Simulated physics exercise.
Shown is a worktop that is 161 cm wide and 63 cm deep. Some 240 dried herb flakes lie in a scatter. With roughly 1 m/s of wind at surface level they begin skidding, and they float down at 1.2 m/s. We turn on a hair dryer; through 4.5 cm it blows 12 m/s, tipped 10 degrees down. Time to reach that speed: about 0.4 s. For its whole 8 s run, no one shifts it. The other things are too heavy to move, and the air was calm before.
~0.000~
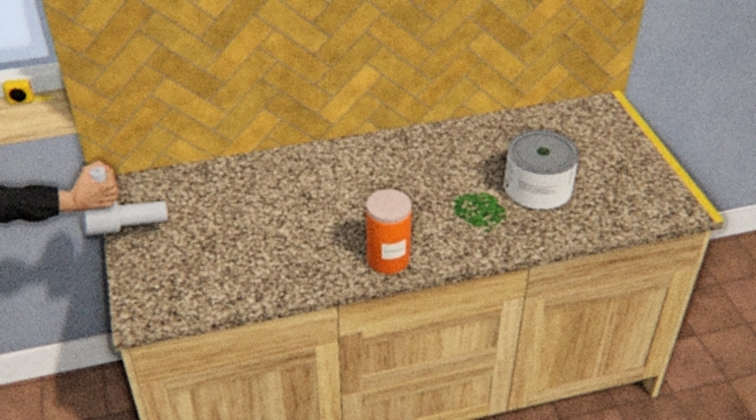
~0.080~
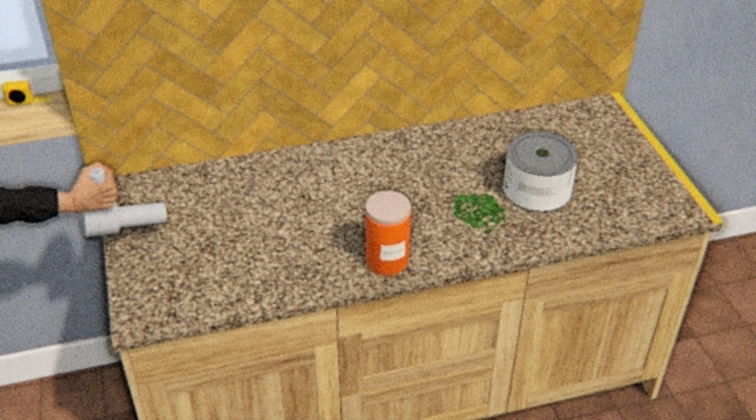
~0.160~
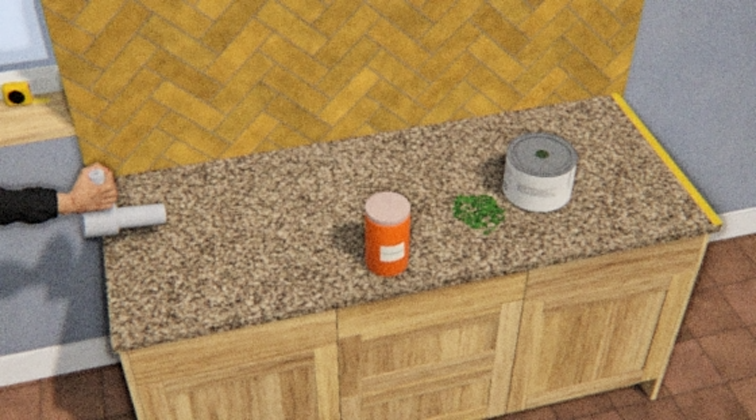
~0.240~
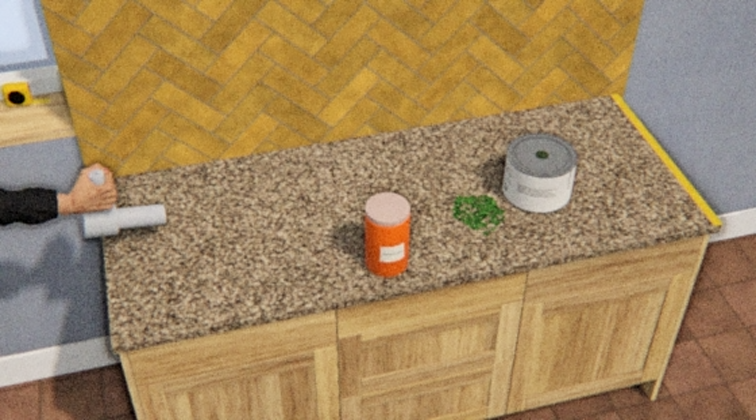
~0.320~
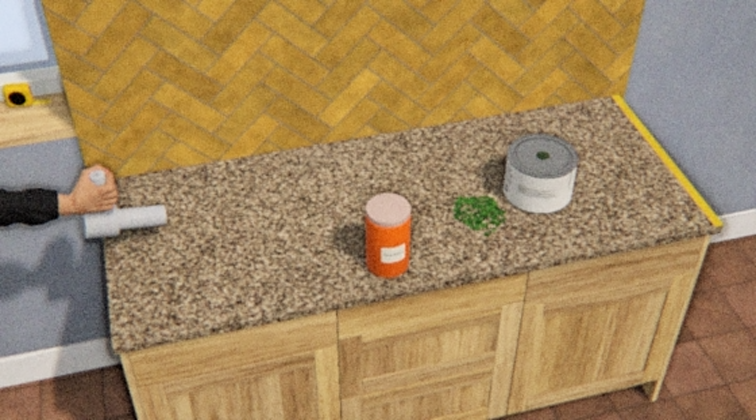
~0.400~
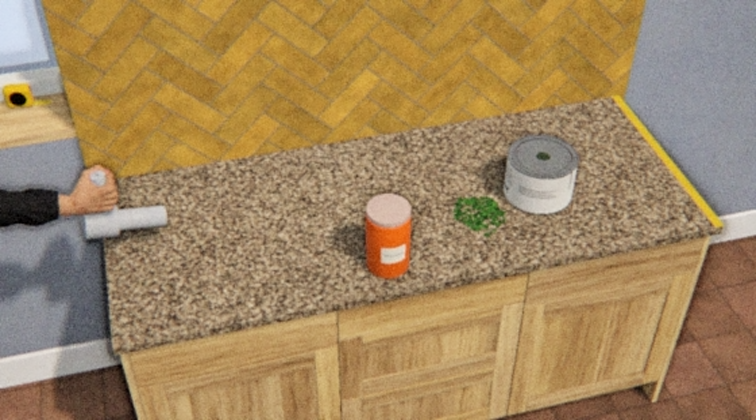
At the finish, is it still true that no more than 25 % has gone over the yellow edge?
Yes, it is still true.
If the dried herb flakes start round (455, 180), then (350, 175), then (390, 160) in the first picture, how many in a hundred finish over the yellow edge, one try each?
Results, one try each: 90 %, 100 %, 100 %.
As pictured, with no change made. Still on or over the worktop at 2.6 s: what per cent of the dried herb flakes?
Around 30 in a hundred.
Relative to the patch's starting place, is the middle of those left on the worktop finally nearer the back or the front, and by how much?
To the near part, near enough 15 cm.
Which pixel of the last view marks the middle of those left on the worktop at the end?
It lands close to (619, 229) in the last picture.
After 1.6 s, 0 % are over the yellow edge; the middle of those still in play is near (572, 241); 63 % have settled or left.
After 2.6 s, 0 % are over the yellow edge; the middle of those still in play is near (609, 230); 77 % have settled or left.
After 4.4 s, 0 % are over the yellow edge; the middle of those still in play is near (625, 233); 84 % have settled or left.
After 8.0 s, at the end, 0 % are over the yellow edge; the middle of those still in play is near (619, 229).
